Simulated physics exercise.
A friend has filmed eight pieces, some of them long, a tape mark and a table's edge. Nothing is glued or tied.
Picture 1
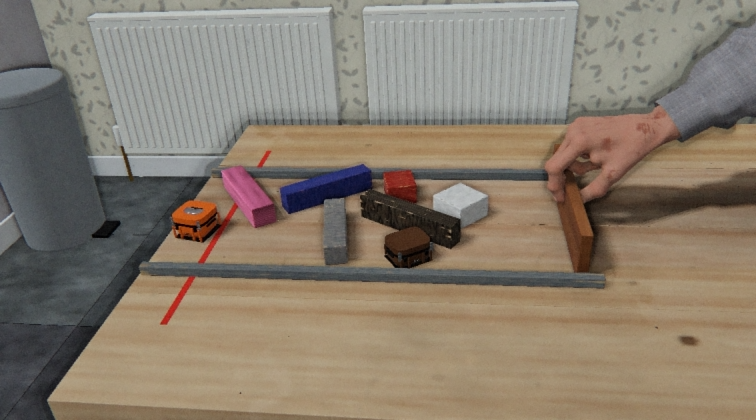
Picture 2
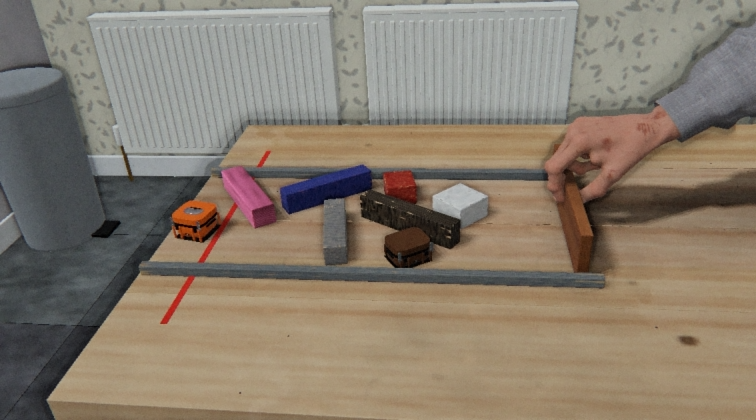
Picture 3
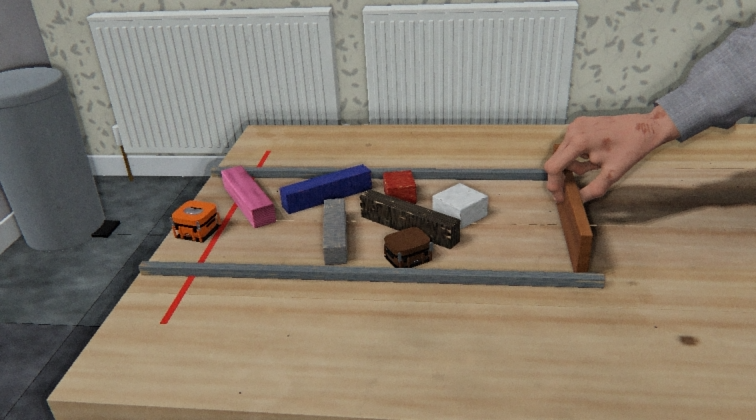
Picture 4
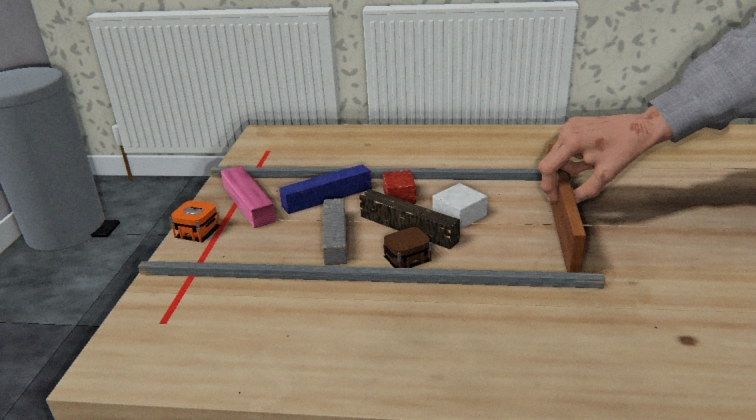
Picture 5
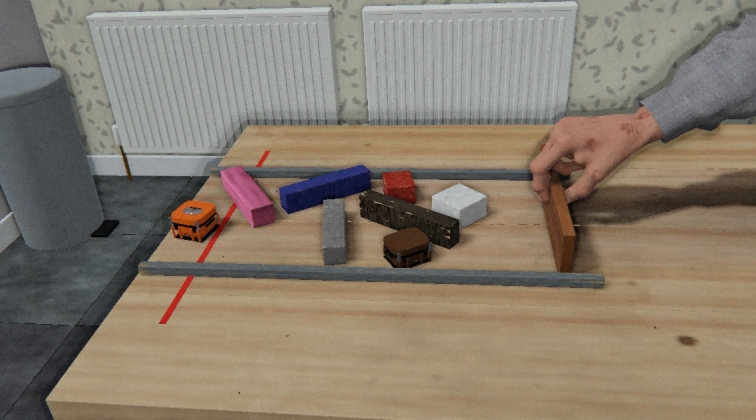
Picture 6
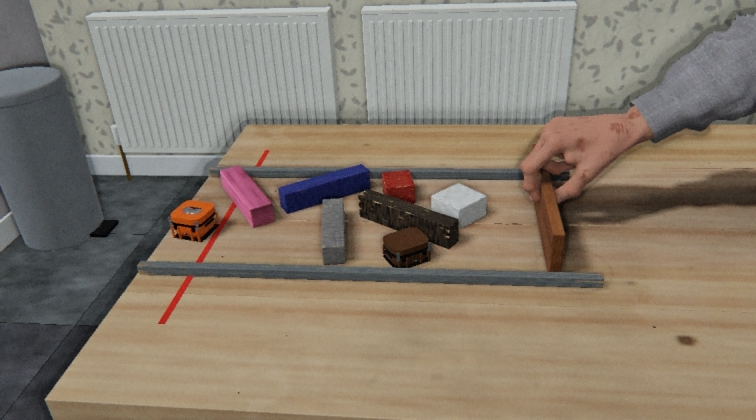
A hand in a grey sleeve grips an upright brown board at the right of a pale wooden table, seen from slightly above, with radiators and a grey bin behind. Between two grey rails lie pink, blue, grey, black, red, white and brown pieces, with an orange case at the left by a slanting red tape line. The hand slides the board slightly left, while the pieces and camera stay practically still.
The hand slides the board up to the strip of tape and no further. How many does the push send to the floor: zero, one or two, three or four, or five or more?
The number that fall off is three or four.
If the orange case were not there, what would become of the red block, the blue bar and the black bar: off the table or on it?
The red block holds on, the blue bar tumbles off, the black bar is kept.
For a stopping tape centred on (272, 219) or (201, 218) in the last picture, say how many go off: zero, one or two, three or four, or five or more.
One after another: 1 or 2; five or more.
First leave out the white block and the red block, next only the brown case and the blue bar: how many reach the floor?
It would be 2 and 2.
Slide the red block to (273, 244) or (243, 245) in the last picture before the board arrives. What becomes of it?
The red block goes over; tumbles off.
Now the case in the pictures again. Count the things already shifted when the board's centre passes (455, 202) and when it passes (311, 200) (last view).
2 and 8.
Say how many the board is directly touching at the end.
That makes 4.
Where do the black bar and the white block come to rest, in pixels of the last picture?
The black bar at (180, 213), the white block at (205, 201).
Early on, none off yet; orange case at rest near (195, 221); pink stick at rest near (246, 195); blue bar at rest near (326, 188).
A while later, none off yet; orange case travelled about its own width near (168, 225); pink stick travelled a little near (202, 197); blue bar travelled about its own width near (259, 187).
Finally, the number that fall off is three or four; lost, grey bar, blue bar, pink stick and orange case.
